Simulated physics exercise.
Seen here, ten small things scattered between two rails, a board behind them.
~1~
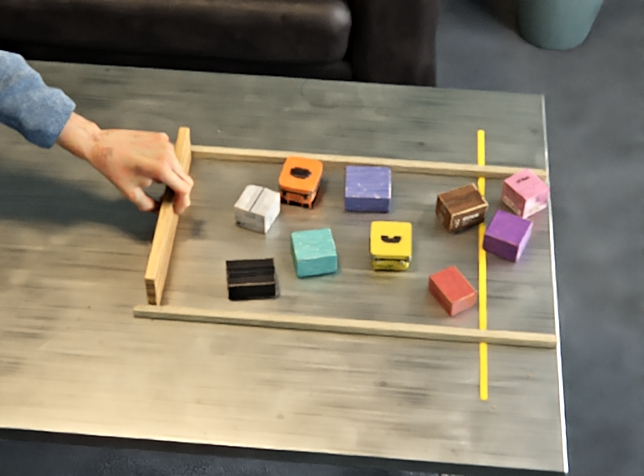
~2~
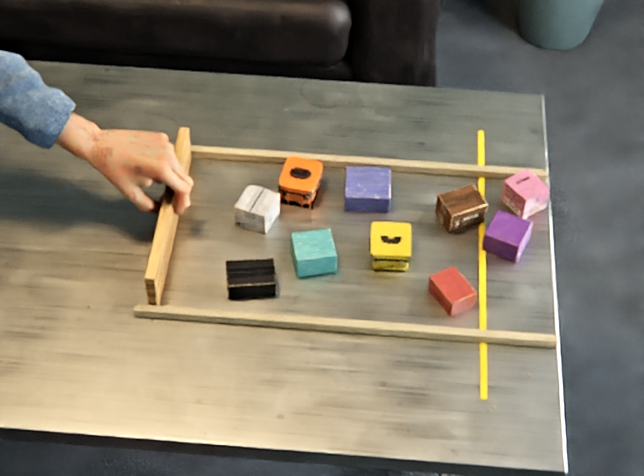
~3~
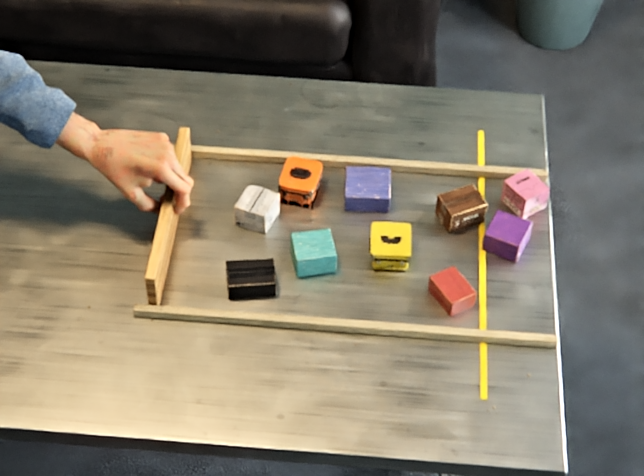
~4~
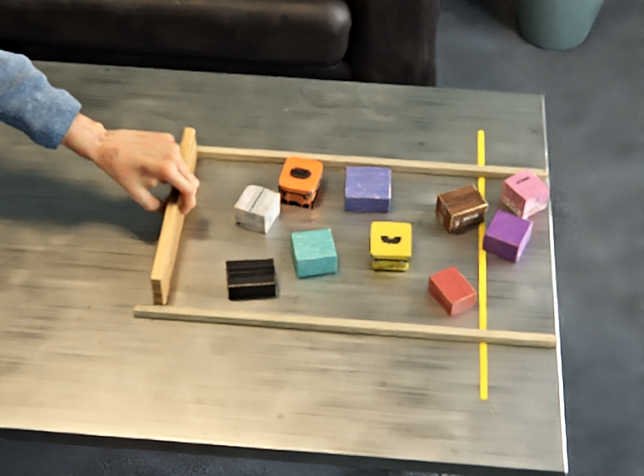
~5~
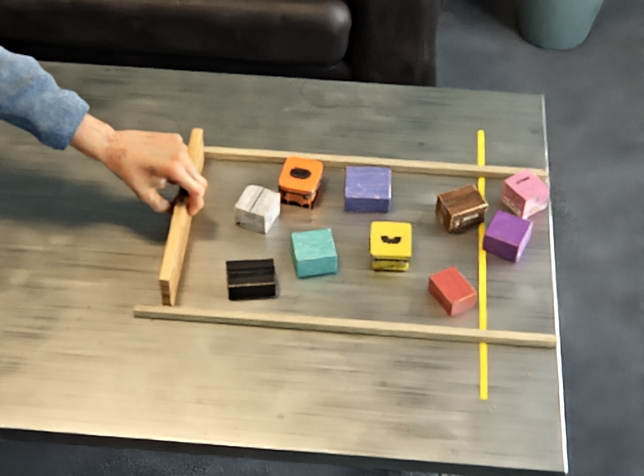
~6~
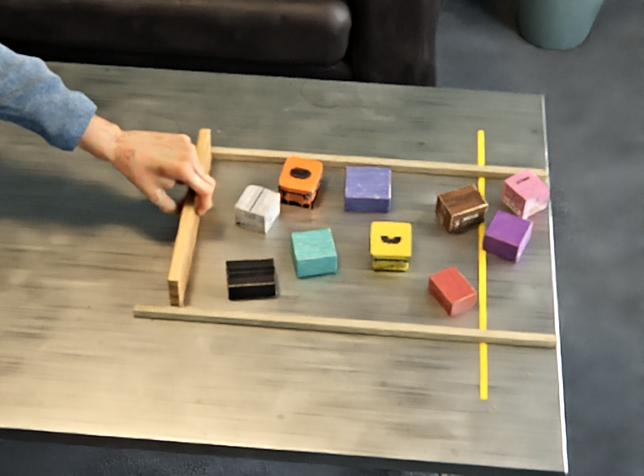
We see ten small blocks and boxes scattered between two wooden rails on a table, with yellow tape across the right side. A hand holds a board at the left, then slides it slightly right; the objects stay still.
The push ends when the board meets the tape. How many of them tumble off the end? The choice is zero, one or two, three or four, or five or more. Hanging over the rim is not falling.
In the end the number that fall off is three or four.
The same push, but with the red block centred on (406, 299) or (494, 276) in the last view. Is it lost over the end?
In turn it survives; holds on.
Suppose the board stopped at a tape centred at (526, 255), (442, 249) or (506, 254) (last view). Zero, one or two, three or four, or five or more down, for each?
The falls would be five or more; one or two; five or over.
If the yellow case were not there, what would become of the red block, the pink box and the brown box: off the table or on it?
The red block survives, the pink box drops off, the brown box comes down.
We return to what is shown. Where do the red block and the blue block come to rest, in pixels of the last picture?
The red block stops around (547, 299); the blue block around (541, 203).
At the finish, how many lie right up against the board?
In contact: 4.
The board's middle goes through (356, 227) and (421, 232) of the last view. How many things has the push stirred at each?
By then 7, and 10.
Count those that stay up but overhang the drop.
That would be 3.
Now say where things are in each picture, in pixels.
Pink box (525, 194); purple block (507, 235); brown box (461, 209); board (169, 214); tape (482, 252), in the first picture.
Purple block (507, 236); yellow case (390, 247), in the second picture.
Brown box (461, 209); board (169, 214), in the third picture.
Pink box (525, 194); black box (251, 279), in the fourth picture.
Purple block (507, 236); red block (452, 291), in the fifth picture.
Pink box (525, 194); purple block (507, 236); brown box (461, 209); board (191, 215); tape (482, 252), in the sixth picture.
Soon after, none off yet; pink box at rest near (525, 194); purple block at rest near (507, 236); brown box at rest near (461, 209).
At rest, the number that fall off is three or four; fallen, brown box, purple block and pink box.
